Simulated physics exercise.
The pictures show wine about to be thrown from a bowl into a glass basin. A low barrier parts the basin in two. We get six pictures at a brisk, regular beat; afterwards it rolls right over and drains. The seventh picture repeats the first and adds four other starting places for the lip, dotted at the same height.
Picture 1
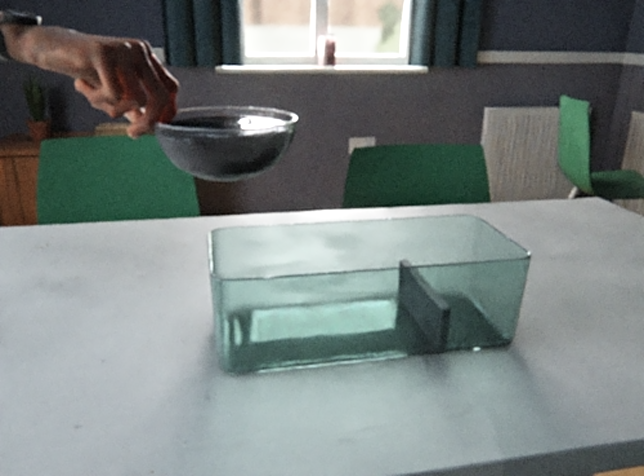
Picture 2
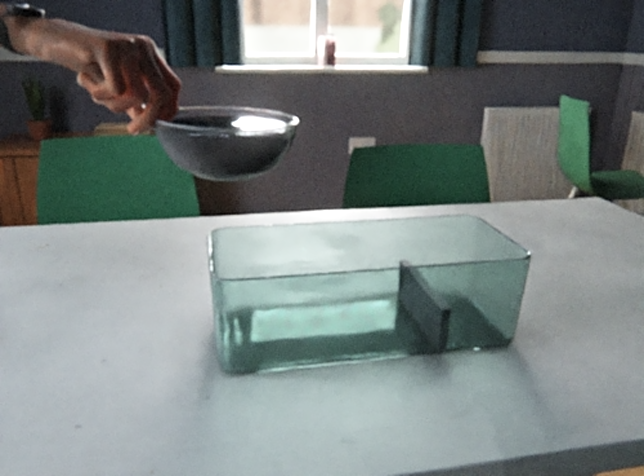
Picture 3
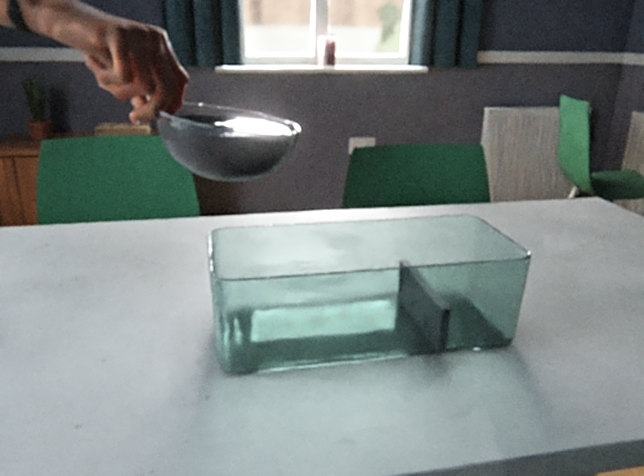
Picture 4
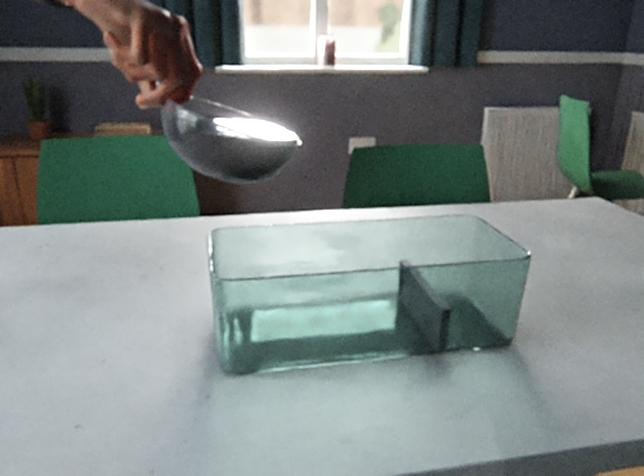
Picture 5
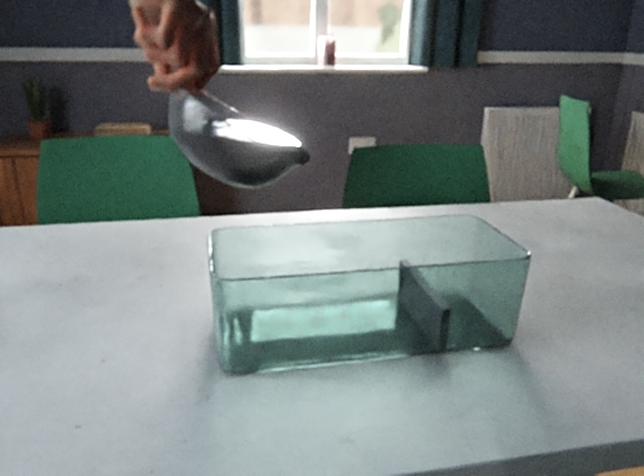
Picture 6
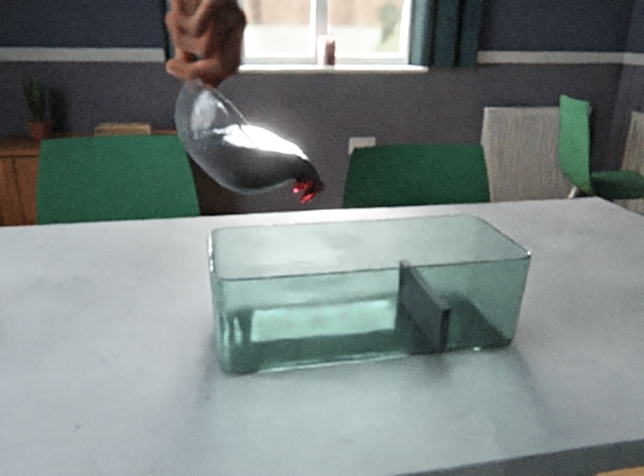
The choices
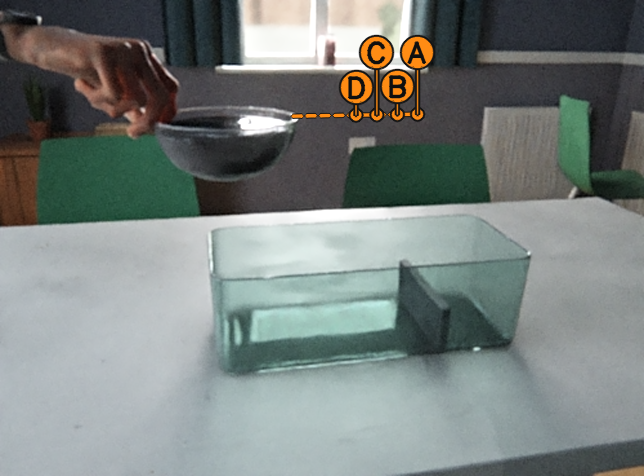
A hand tilting a clear bowl steadily rightward above a divided glass basin, red wine starting to slip over the lowered lip.
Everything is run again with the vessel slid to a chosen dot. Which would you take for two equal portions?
Dot B does it best.
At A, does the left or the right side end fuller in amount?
The right side.
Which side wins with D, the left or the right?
The left one.
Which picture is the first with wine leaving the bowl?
In picture 4.
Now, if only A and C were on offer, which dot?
Here it is dot A.
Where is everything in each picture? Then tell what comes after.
Upright, lip at (293, 116); basin from (219, 370) to (511, 340); top of the wall at (423, 281); nothing has left yet.
Tipped about 2°, lip at (294, 118); nothing has left yet.
Tipped about 9°, lip at (296, 127); nothing has left yet.
Tipped about 20°, lip at (298, 140); wine is over the lip, down to (298, 140).
Tipped about 33°, lip at (296, 156); wine is over the lip, down to (303, 160).
Tipped about 48°, lip at (290, 173); wine is over the lip, down to (305, 198).
On the marked copy, A at (417, 114); B at (397, 114); C at (376, 114); D at (356, 115).
Choosing A, about 31 % ends left of the wall and 66 % right of it; 3 % is lost outside.
Choosing B, about 54 % ends left of the wall and 43 % right of it; 3 % is lost outside.
Choosing C, about 81 % ends left of the wall and 14 % right of it; 5 % is lost outside.
Choosing D, about 92 % ends left of the wall and 4 % right of it; 4 % is lost outside.
